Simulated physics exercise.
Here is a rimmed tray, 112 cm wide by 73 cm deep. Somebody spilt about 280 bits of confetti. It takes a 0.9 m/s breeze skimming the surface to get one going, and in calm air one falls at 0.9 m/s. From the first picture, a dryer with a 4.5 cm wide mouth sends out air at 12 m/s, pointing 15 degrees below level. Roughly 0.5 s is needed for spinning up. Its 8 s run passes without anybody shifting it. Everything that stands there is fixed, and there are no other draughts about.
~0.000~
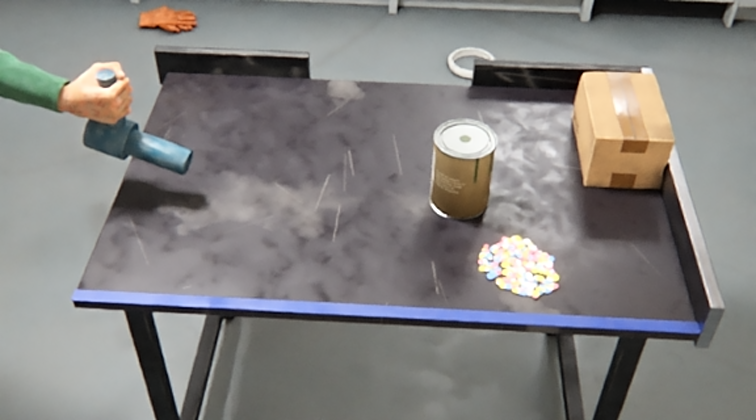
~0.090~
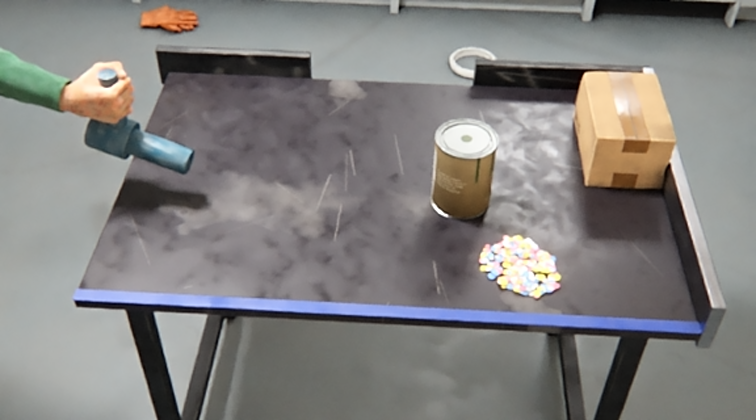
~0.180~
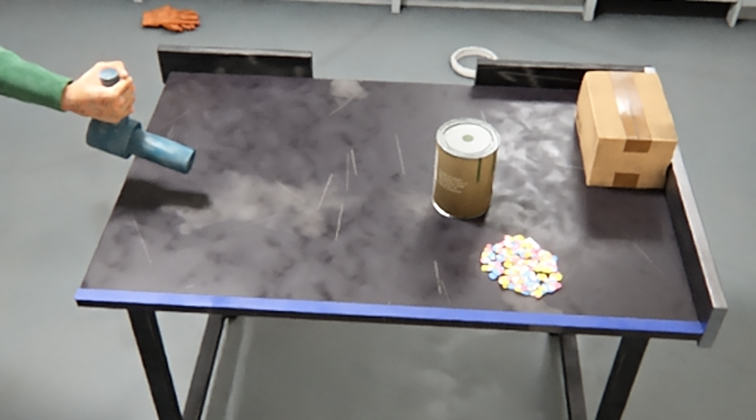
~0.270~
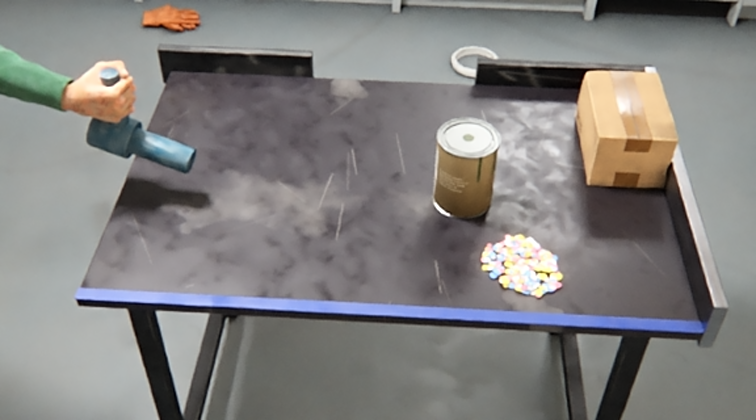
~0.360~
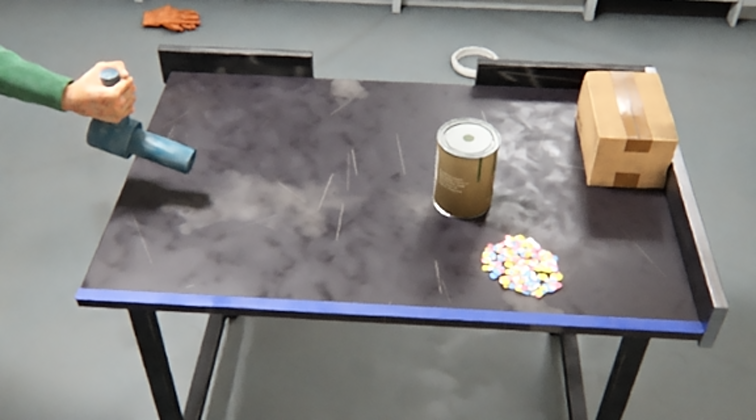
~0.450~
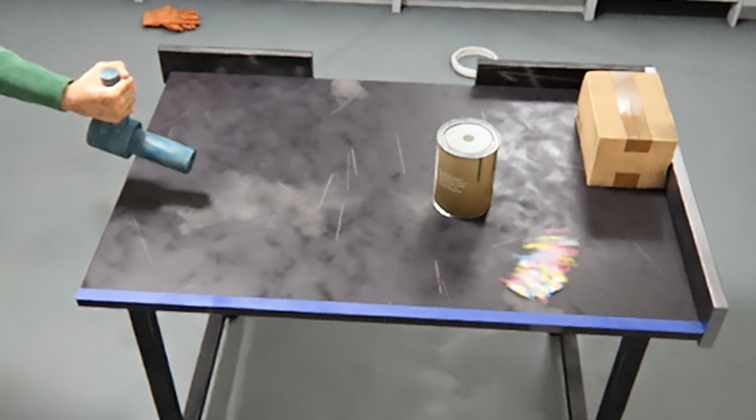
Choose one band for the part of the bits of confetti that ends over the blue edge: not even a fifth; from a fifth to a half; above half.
I would say over half.
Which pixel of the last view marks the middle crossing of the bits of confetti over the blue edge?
Around (636, 330).
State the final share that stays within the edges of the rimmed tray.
It comes to about 5 % at the end.
After 1.6 s the count stands so, 91 % are over the blue edge.
After 2.6 s the count stands so, 92 % are over the blue edge.
After 4.4 s the count stands so, 92 % are over the blue edge.
After 8.0 s, at the end, 92 % are over the blue edge.
